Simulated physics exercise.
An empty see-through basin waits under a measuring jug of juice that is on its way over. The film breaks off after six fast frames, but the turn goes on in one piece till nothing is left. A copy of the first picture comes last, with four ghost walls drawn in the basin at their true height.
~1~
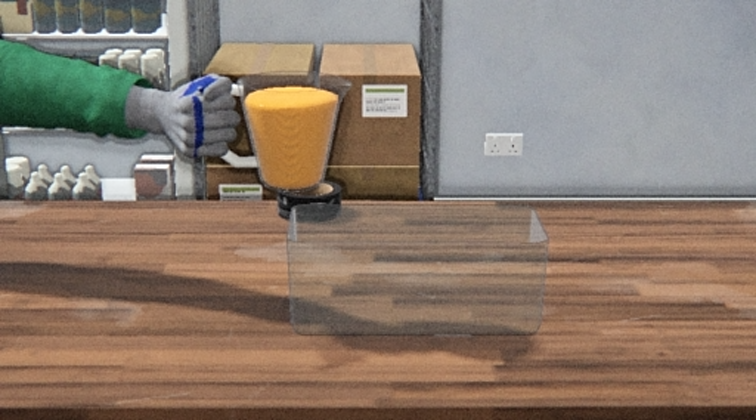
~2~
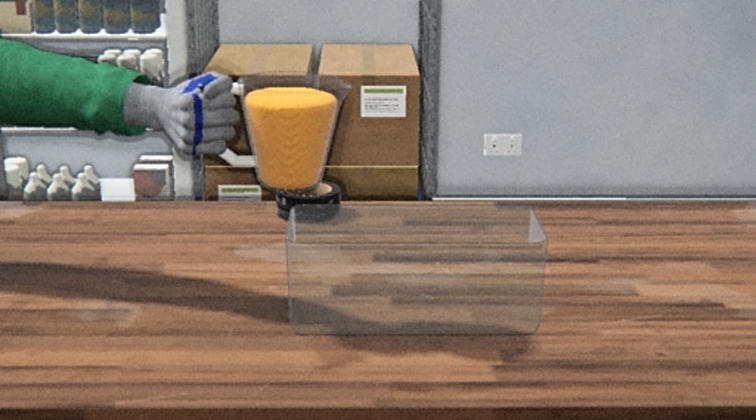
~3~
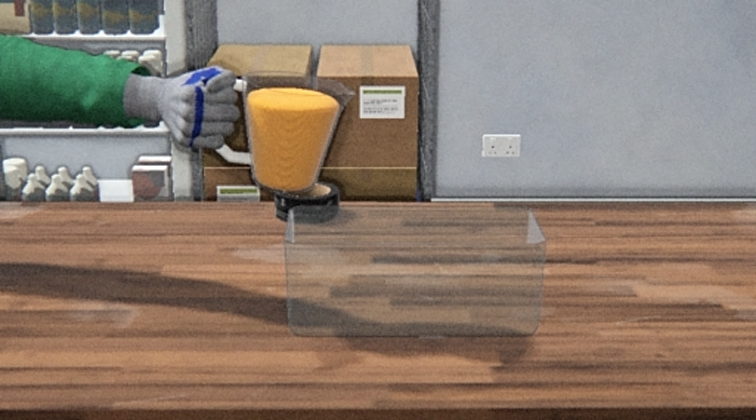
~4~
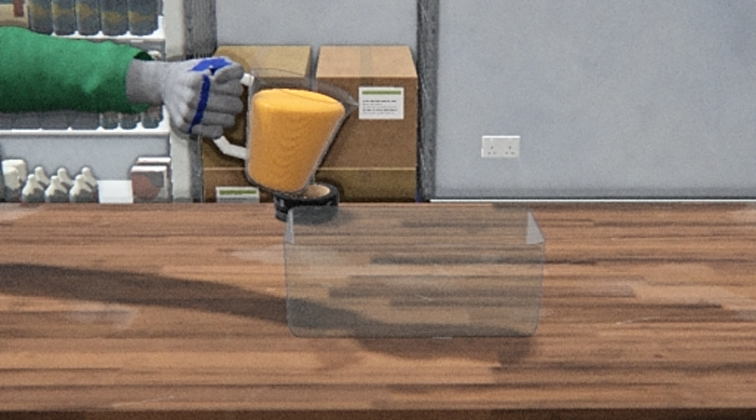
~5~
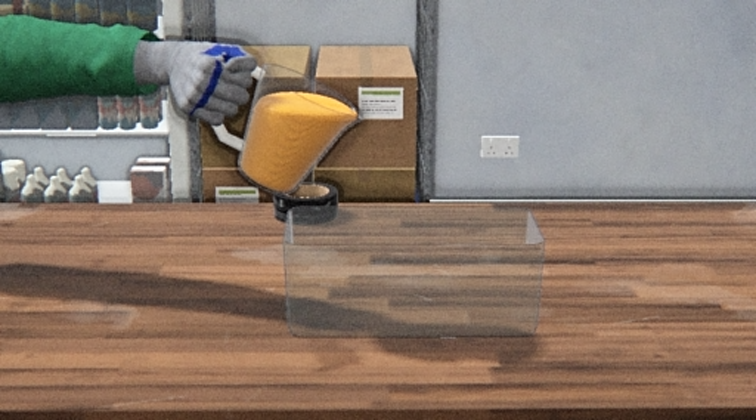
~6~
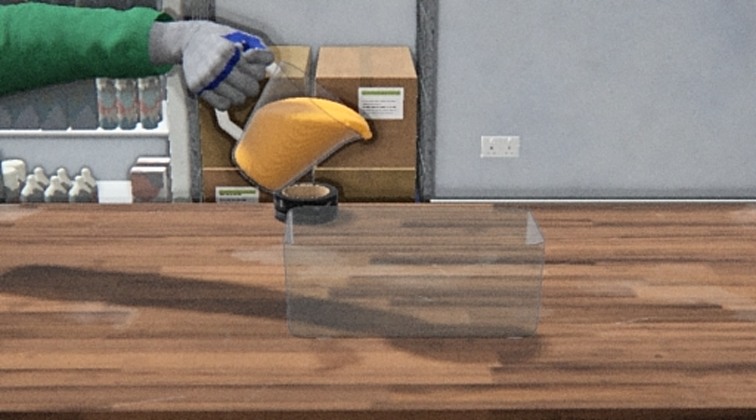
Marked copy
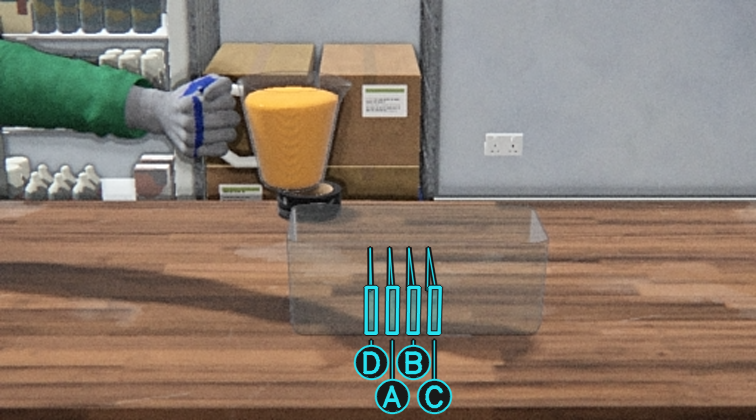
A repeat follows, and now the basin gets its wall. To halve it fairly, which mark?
Take A.
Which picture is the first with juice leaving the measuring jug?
Picture 6.
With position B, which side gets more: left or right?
More ends on the left.
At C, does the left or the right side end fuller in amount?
More ends on the left.
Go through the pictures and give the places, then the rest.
Upright, lip at (350, 84); basin from (291, 333) to (540, 332); nothing has left yet.
Upright, lip at (350, 86); nothing has left yet.
Tipped about 7°, lip at (353, 93); nothing has left yet.
Tipped about 16°, lip at (358, 104); nothing has left yet.
Tipped about 27°, lip at (362, 118); nothing has left yet.
Tipped about 40°, lip at (364, 134); juice is over the lip, down to (364, 134).
On the marked copy, A at (392, 340); B at (413, 340); C at (434, 340); D at (371, 340).
With A, about 54 % ends left of the wall and 45 % right of it.
With B, about 76 % ends left of the wall and 22 % right of it.
With C, about 89 % ends left of the wall and 7 % right of it; 4 % is lost outside.
With D, about 21 % ends left of the wall and 78 % right of it.
